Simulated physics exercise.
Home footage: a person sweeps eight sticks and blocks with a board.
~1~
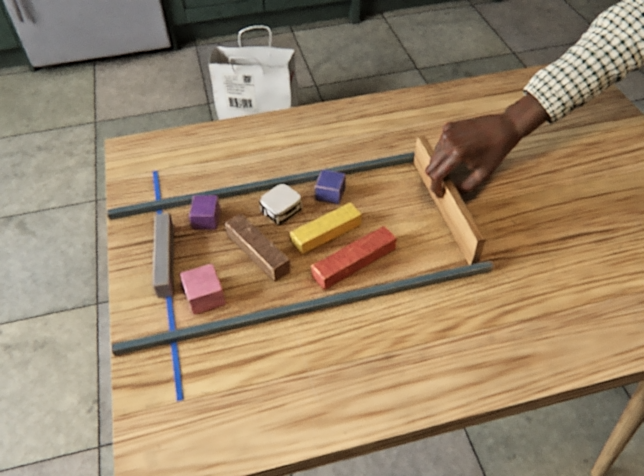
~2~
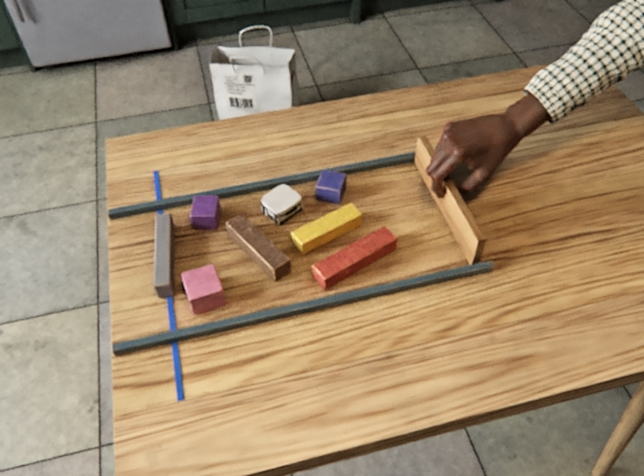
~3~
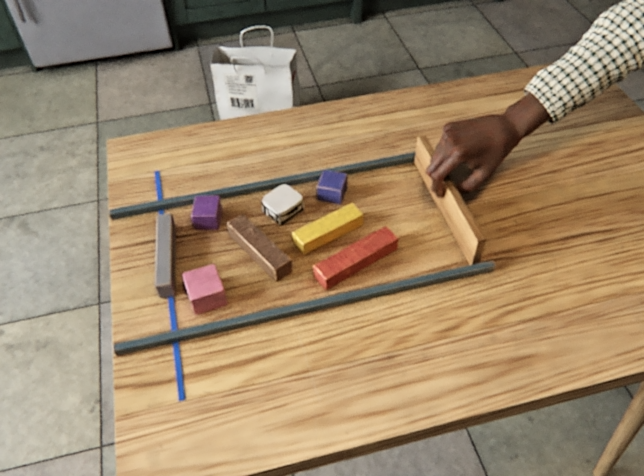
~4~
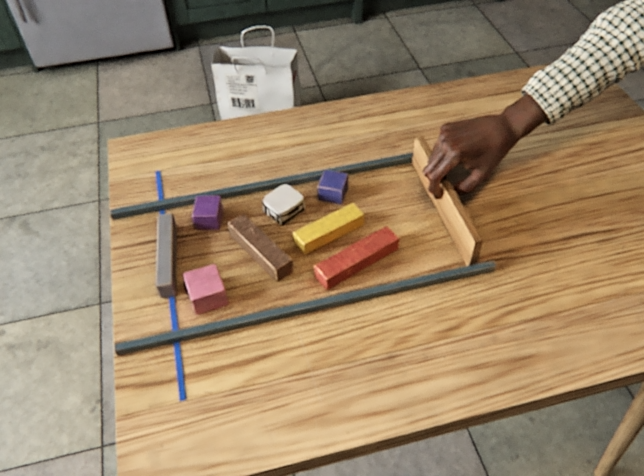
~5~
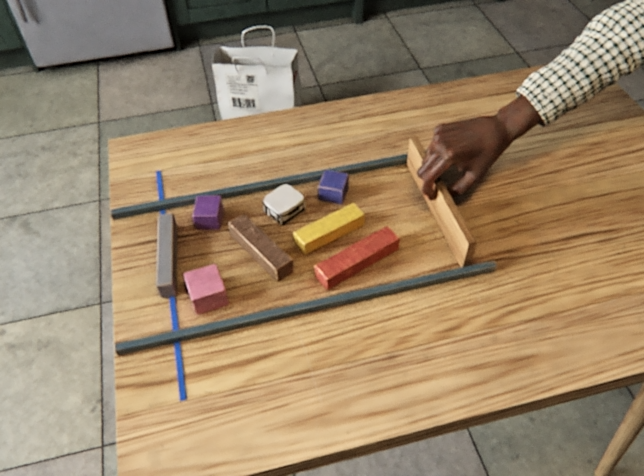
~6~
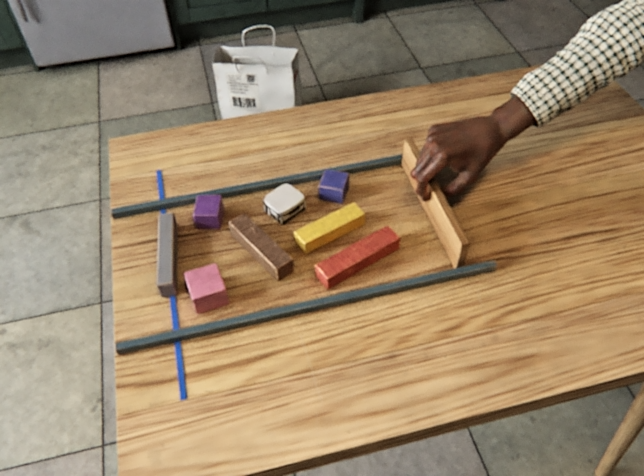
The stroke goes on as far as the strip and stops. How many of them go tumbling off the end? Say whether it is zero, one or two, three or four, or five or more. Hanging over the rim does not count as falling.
I would say three or four.
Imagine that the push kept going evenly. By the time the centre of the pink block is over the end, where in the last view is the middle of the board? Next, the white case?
Around (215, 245) first and around (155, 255) second.
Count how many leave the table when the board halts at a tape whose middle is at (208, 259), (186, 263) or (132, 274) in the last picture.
Try by try, 2, 4 and 7.
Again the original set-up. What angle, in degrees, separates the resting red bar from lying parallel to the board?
It sits some 55° out of line.
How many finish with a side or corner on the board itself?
At rest, 3 are in contact.
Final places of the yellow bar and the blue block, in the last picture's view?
Yellow bar at about (130, 272), blue block at about (150, 226).
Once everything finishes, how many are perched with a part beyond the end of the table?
It's 3.
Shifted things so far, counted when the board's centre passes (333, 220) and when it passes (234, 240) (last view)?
The counts are 5 and 8.
A little later, none off yet; grey stick at rest near (168, 253); pink block at rest near (207, 288); purple block at rest near (209, 212).
Next, none off yet; grey stick moving near (161, 254); pink block shifted a little near (186, 296); purple block moving near (201, 214).
Later still, one off so far; grey stick dropping near (99, 317); pink block shifted well along near (110, 311); purple block shifted well along near (132, 228).
When it is over, the number that fall off is three or four; down, brown bar, purple block, pink block and grey stick.
